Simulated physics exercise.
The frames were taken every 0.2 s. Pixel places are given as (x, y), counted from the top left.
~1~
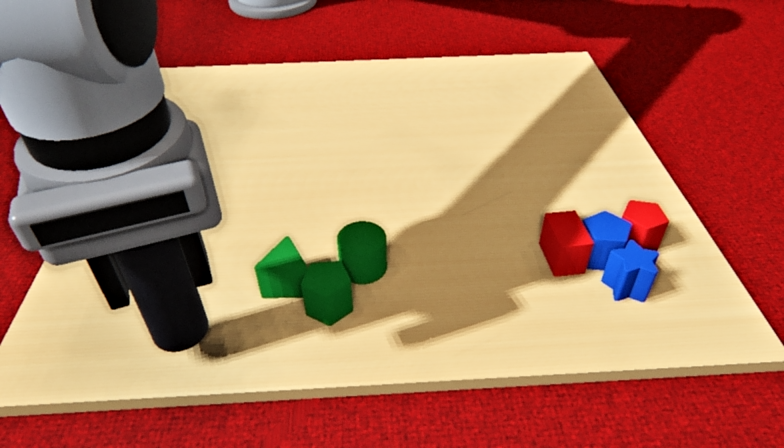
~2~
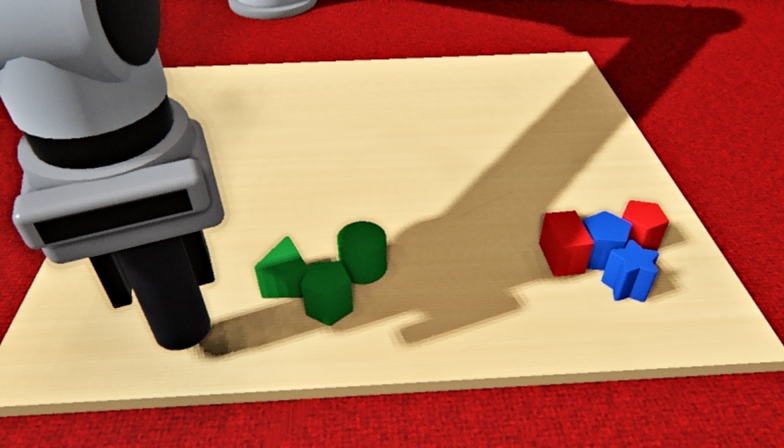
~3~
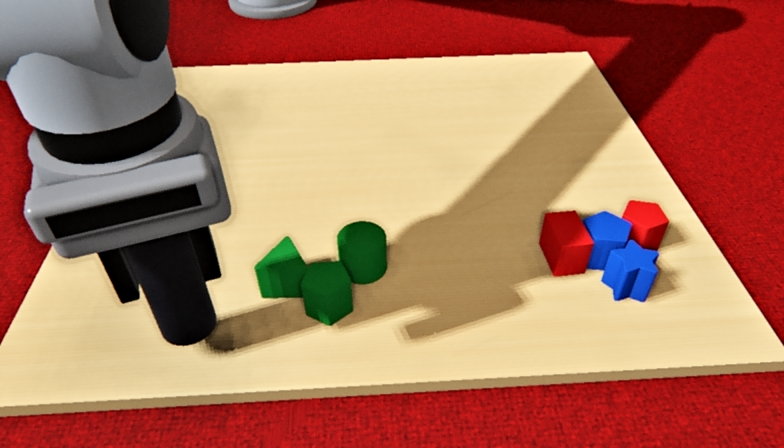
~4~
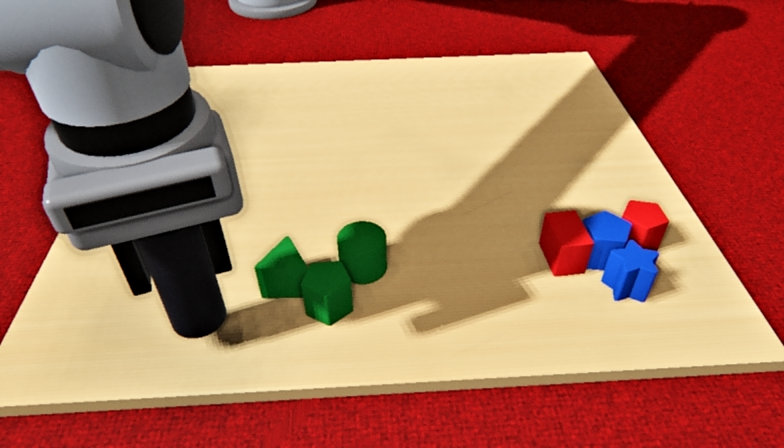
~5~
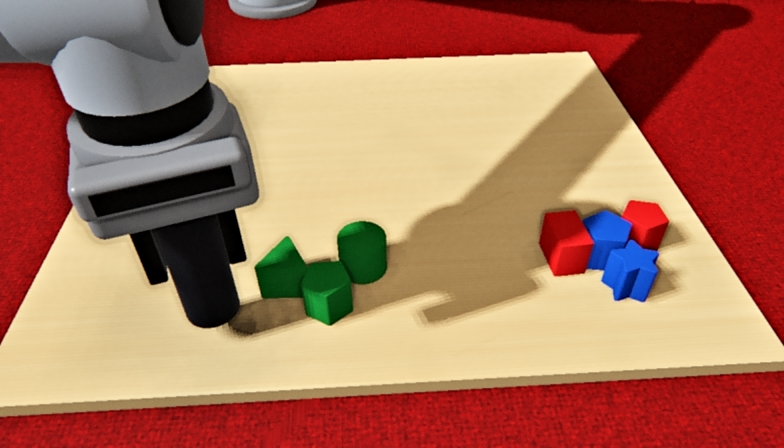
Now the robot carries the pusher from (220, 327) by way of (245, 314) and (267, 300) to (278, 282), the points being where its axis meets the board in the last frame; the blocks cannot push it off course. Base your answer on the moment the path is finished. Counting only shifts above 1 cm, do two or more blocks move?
Short answer: No.
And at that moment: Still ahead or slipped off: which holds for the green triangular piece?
It holds its place in front.
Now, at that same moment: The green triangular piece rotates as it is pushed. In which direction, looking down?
From above, it looks like the green triangular piece goes clockwise.
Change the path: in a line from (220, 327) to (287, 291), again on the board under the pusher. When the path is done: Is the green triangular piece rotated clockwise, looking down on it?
My answer is yes.
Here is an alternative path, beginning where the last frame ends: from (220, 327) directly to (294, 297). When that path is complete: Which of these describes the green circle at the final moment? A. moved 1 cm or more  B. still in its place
B: Still in its place.
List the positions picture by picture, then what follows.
In the first frame, pusher's lower end (181, 330); green triangular piece (283, 256); green pentagon (326, 276).
In the second frame, pusher (183, 329); blocks still.
In the third frame, pusher (189, 325); blocks still.
In the fourth frame, pusher (200, 318); blocks still.
In the fifth frame, pusher (213, 308); green triangular piece (283, 256); green pentagon (326, 276).
The first path, step by step. Halfway along, pusher (253, 289); green triangular piece (289, 251), turned 15° clockwise.
At the end, pusher (274, 263); green triangular piece (308, 234), turned 60° clockwise; green pentagon still.
